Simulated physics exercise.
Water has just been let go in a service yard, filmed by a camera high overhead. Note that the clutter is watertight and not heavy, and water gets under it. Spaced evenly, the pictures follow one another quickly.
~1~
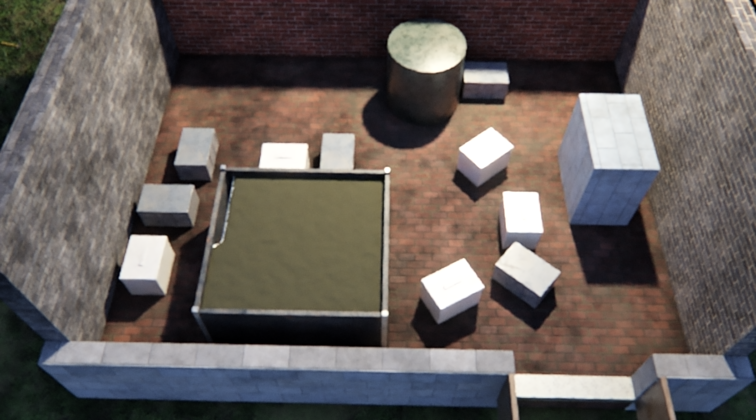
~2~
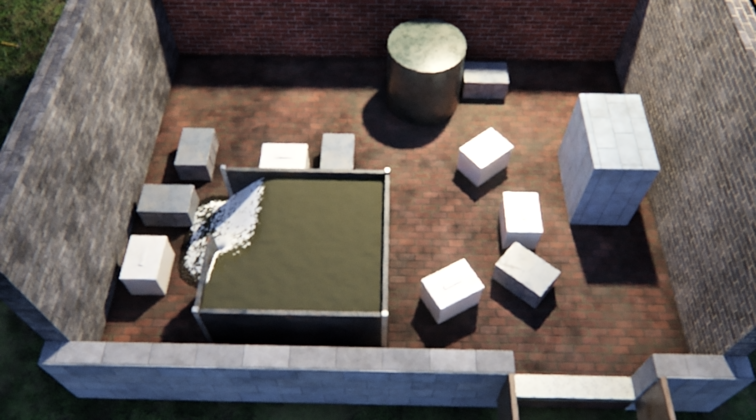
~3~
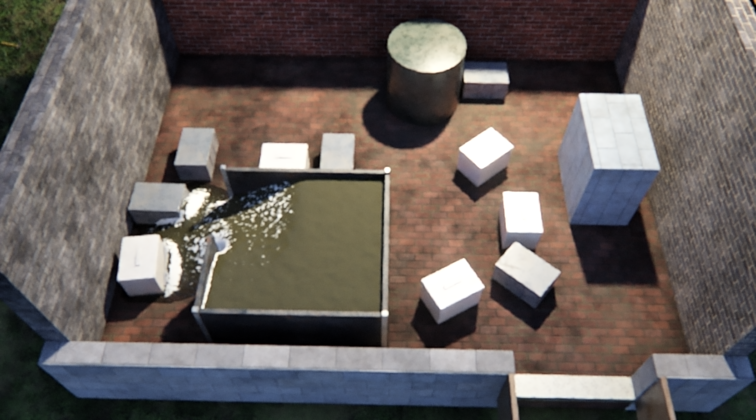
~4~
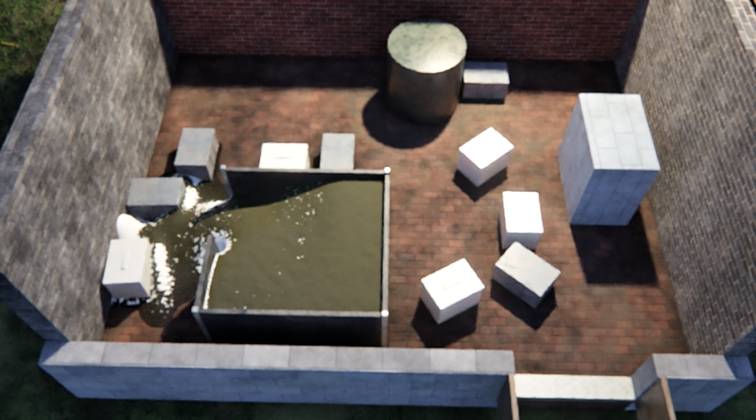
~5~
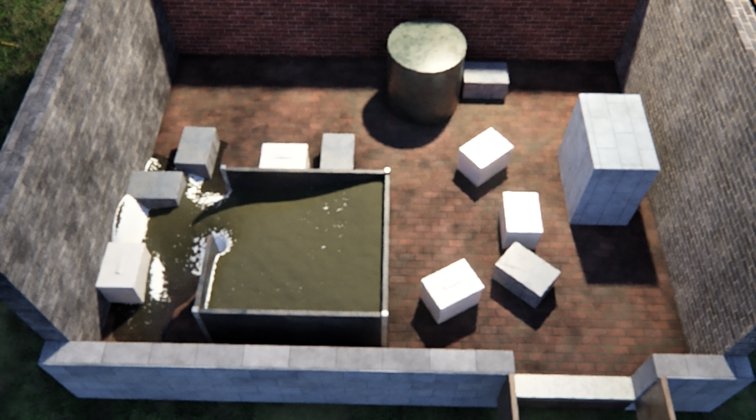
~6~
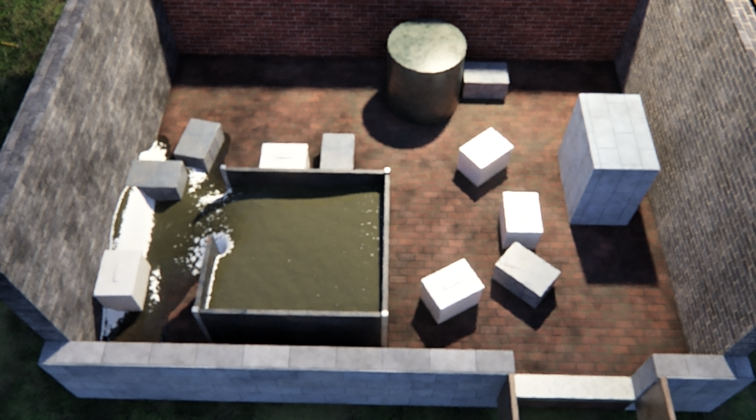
Water bursts from the left side of a tank and nudges a few nearby blocks.
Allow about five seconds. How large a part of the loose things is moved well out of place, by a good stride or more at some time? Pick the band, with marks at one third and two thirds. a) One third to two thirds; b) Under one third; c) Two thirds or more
(b) Under one third.
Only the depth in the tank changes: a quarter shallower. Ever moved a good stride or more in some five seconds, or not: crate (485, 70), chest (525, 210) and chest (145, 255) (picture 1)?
The first came up short, the next came up short, and the last did it.
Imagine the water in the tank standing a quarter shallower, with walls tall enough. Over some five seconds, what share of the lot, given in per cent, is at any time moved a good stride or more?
I'd put it near 30 per cent of the loose things.
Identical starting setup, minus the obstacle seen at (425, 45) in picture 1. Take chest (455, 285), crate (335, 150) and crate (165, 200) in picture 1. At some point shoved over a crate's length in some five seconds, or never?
Going through them in order: First kept nearby, second kept nearby, third got well clear.
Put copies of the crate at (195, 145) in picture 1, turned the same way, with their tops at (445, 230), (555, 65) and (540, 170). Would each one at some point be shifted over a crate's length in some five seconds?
Each in turn: Stays in place, pushed clear, stays in place.
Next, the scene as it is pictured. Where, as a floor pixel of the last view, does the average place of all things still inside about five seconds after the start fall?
Roughly (411, 196).
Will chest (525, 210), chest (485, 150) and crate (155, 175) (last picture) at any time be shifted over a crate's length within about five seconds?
Never got far, then never got far, then went a long way.
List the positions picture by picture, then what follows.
In the first picture, a chest at (143, 257) rests on the ground; a crate at (166, 198) rests on the ground; 0 of 10 have shifted.
In the second picture, a chest at (143, 257), on the bottom; a crate at (166, 198) rests on the ground; 0 of 10 have shifted.
In the third picture, a chest at (138, 257), on the bottom, close to its start; a crate at (157, 197) rests on the ground, close to its start; 2 of 10 have shifted.
In the fourth picture, a chest at (125, 261) rests on the ground, close to its start; a crate at (155, 191), on the bottom, close to its start; 2 of 10 have shifted.
In the fifth picture, a chest at (121, 265) rests on the ground, close to its start; a crate at (154, 185) floats, close to its start; 2 of 10 have shifted.
In the sixth picture, a chest at (118, 272), on the bottom, a stride from its start; a crate at (154, 173), afloat, close to its start; 3 of 10 have shifted.
A moment on, 3 of 10 are well off their spots; 1 afloat.
Next, 3 of 10 are well off their spots; 2 afloat.
Later, 2 of 10 are well off their spots; 2 afloat.
In the end, 2 of 10 are well off their spots, and 3 have been at some point; 2 afloat.
